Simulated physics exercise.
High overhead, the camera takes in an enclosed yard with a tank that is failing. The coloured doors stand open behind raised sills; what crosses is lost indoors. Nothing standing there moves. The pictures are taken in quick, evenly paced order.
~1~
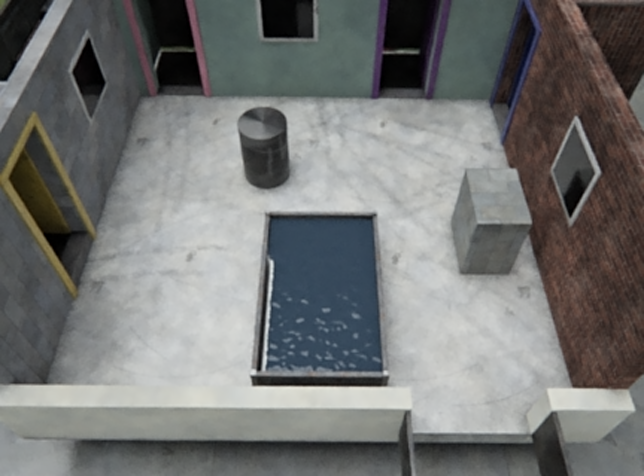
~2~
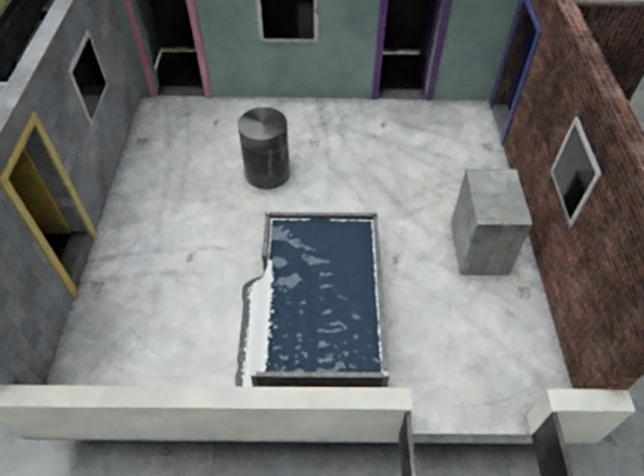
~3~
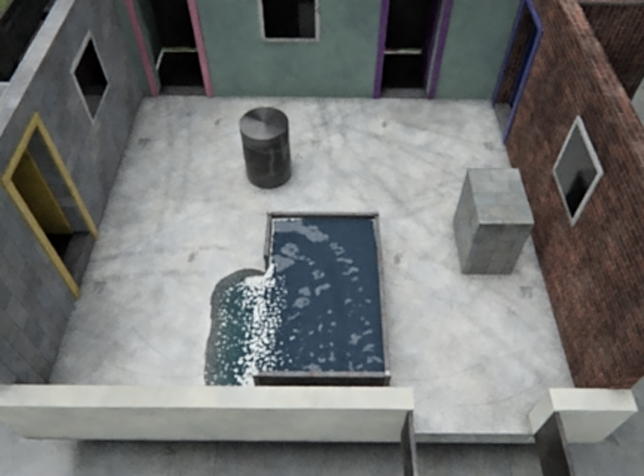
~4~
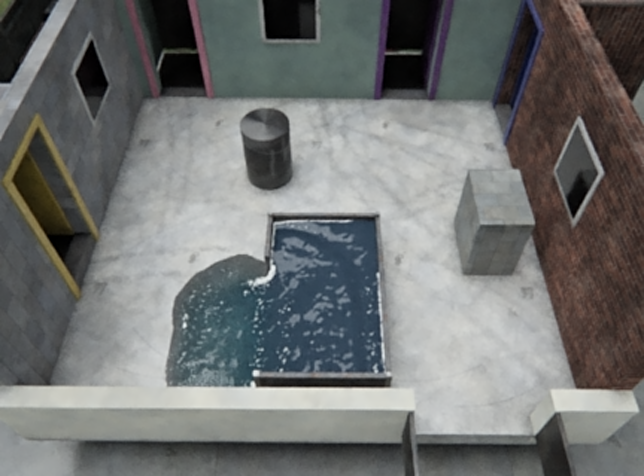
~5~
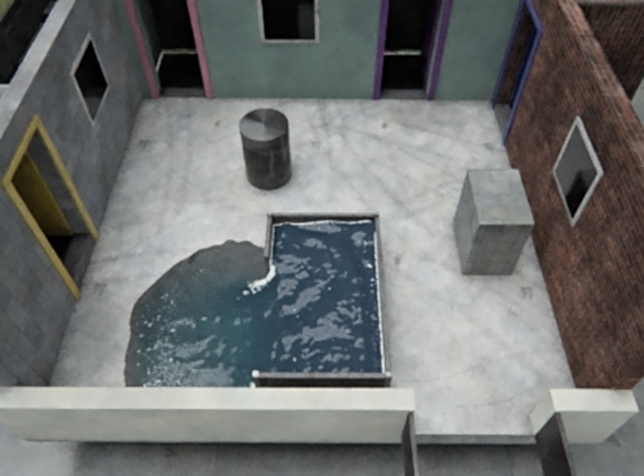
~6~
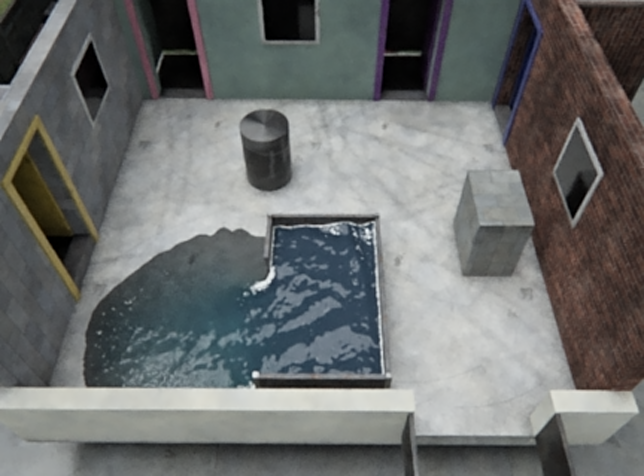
Water pours from the left side of an open tank and spreads left across the yard floor.
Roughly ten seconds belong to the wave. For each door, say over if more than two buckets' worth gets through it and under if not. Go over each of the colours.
Yellow door: Under, pink door: Over, blue door: Under, purple door: Under.
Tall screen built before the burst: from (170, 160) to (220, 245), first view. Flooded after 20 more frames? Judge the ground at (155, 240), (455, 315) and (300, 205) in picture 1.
Results in order: Swamped / bone-dry / bone-dry.
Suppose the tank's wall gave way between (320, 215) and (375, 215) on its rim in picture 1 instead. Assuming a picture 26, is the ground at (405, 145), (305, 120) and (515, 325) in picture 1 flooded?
One by one: Waterlogged; waterlogged; unsoaked.
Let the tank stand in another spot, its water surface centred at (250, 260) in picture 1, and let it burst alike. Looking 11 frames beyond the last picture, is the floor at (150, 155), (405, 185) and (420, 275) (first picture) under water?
One after the other: Reached, untouched, untouched.
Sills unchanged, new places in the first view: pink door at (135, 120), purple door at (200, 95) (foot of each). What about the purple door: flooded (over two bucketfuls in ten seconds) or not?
In short: Purple door is over.
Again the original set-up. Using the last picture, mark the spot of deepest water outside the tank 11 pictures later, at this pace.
It should be deepest at about (61, 397).
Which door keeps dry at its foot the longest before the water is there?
The blue one.
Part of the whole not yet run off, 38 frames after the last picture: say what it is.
About 92 per cent.
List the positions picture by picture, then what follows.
Still water in the open tank at (321, 289), in the first picture.
The front is at a hidden place, out from the gap at (265, 328), in the second picture.
The front is at a hidden place, out from the gap at (267, 329), in the third picture.
Water pours out at (268, 330) and has run to a hidden place, in the fourth picture.
The front is at (142, 304), out from the gap at (267, 331), in the fifth picture.
The front is at (101, 312), out from the gap at (267, 331), in the sixth picture.
A moment on, water covers 20 % of the floor; the yellow door wet at the sill, nothing in, the pink door not reached, the blue door not reached, the purple door not reached.
Next, water covers 20 % of the floor; the yellow door wet at the sill, nothing in, the pink door not reached, the blue door not reached, the purple door not reached.
Then, water covers 40 % of the floor; the yellow door under two buckets in, the pink door under two buckets in, the blue door not reached, the purple door not reached.
Later, water covers 70 % of the floor; the yellow door under two buckets in, the pink door far over two buckets in, the blue door not reached, the purple door wet at the sill, nothing in.
In the end, water covers 85 % of the floor; the yellow door under two buckets in, the pink door far over two buckets in, the blue door wet at the sill, nothing in, the purple door wet at the sill, nothing in.
